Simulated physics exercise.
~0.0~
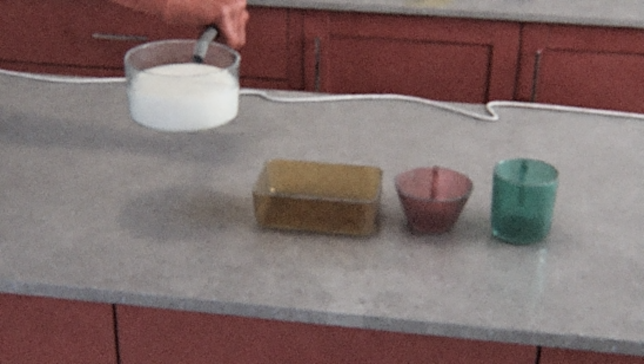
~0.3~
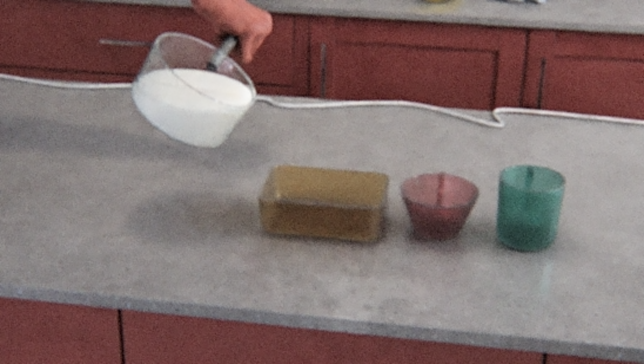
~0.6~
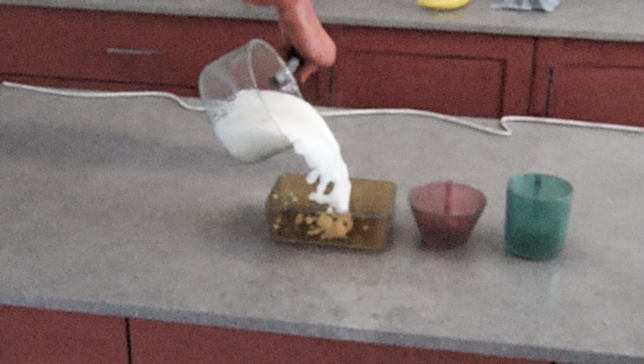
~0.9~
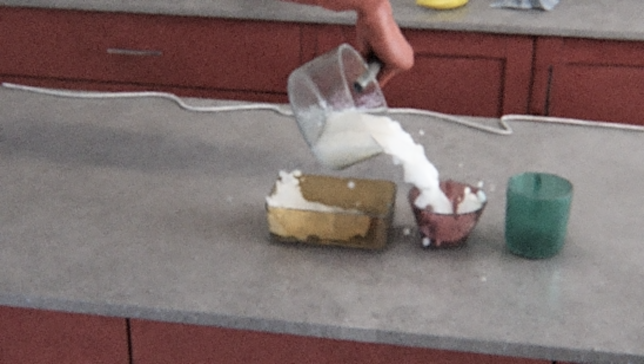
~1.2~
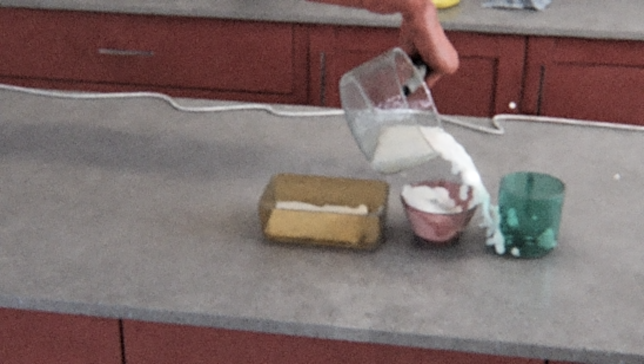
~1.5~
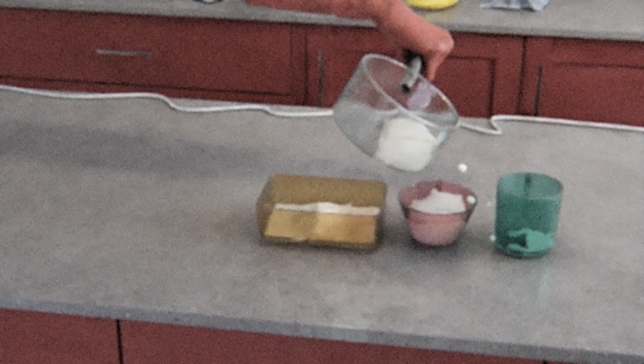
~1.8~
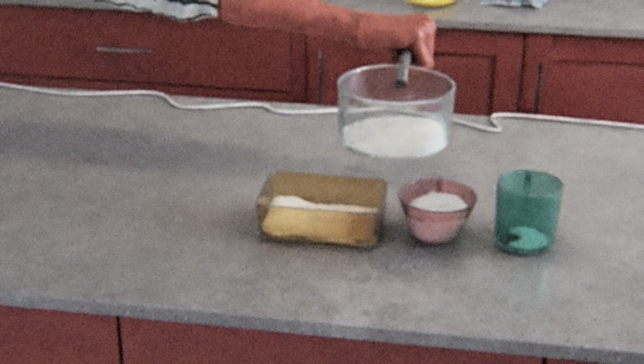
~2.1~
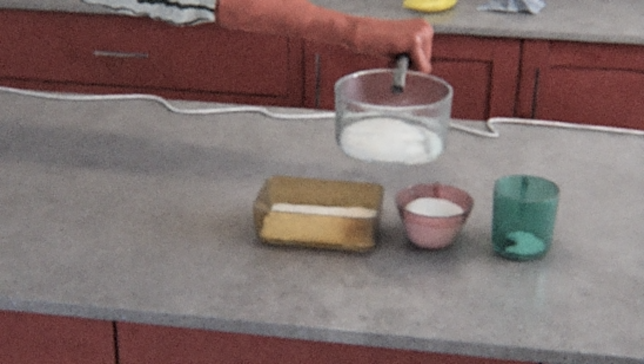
A hand tips a clear saucepan and pours milk into a yellowish tub, pink teacup and green mug, then levels it, still part-full.
